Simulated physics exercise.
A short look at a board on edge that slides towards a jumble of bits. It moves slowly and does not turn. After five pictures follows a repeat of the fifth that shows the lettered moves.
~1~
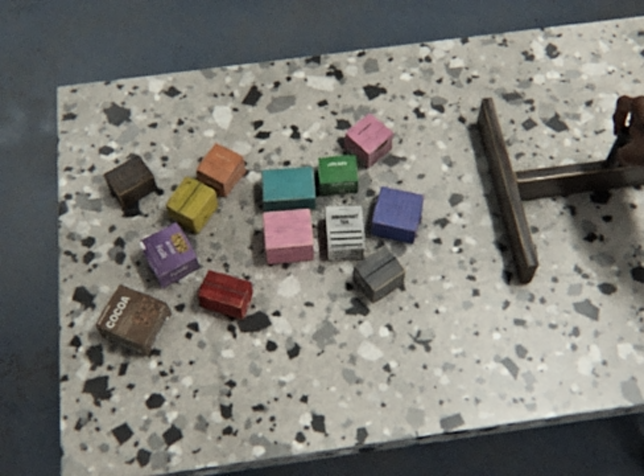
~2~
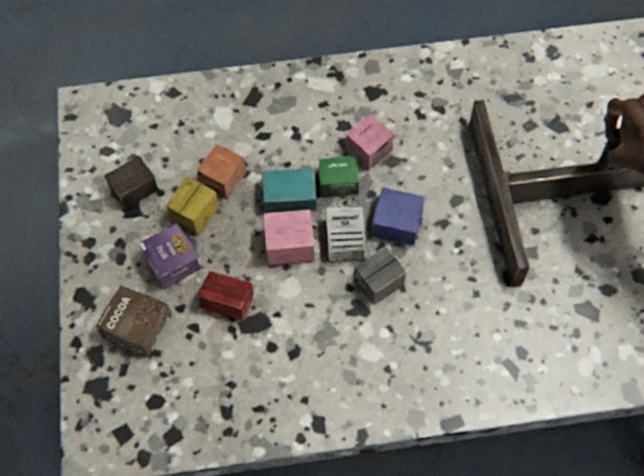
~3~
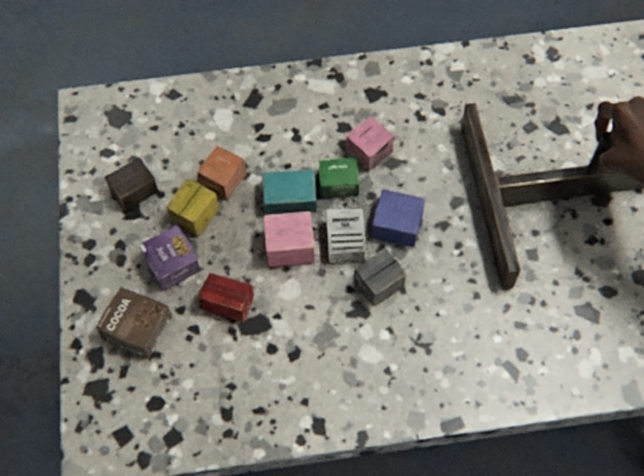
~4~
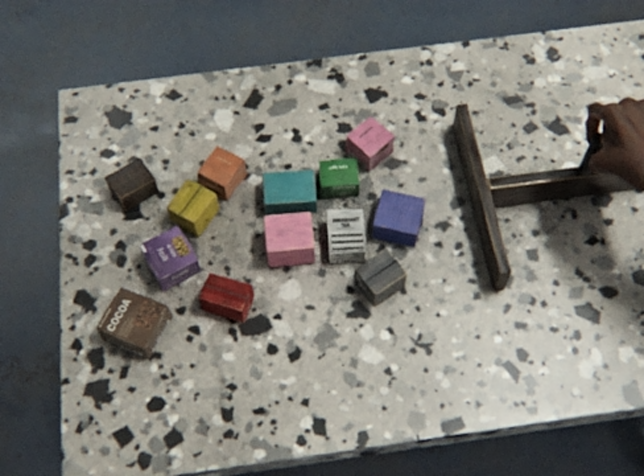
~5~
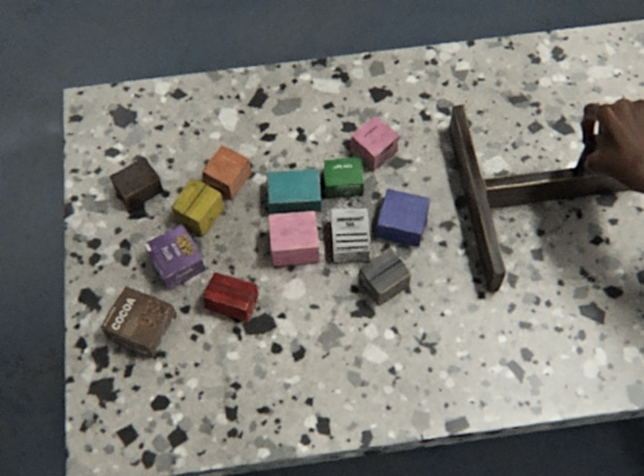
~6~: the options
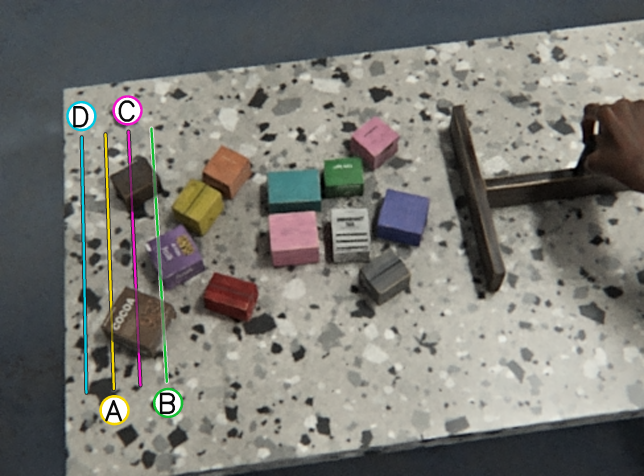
In the video, small colored blocks and boxes, one labeled cocoa, sit still on a speckled slab while a hand at the right slides a dark T-shaped board slowly left a short way toward them, without touching them.
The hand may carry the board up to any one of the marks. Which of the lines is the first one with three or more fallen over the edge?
Enough have fallen by B.
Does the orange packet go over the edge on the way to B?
No.
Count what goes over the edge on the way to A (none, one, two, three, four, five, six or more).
Six or more.
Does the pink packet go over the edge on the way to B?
No.
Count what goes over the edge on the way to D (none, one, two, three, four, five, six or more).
By then, six or more.
On the marked copy, A at (109, 252); B at (159, 246); C at (134, 249); D at (84, 256).
Taking B. A third of the way, board (363, 199); pink packet (321, 143); grey box (348, 275).
Two thirds of the way, board (249, 214); purple packet (94, 267); brown packet (132, 325).
When it is over, board (157, 226); purple packet over the edge; pink block over the edge; three fallen.
As for the rest, A drops eight, but is farther than needed; C drops three, but is farther than needed; D drops ten, but is farther than needed.
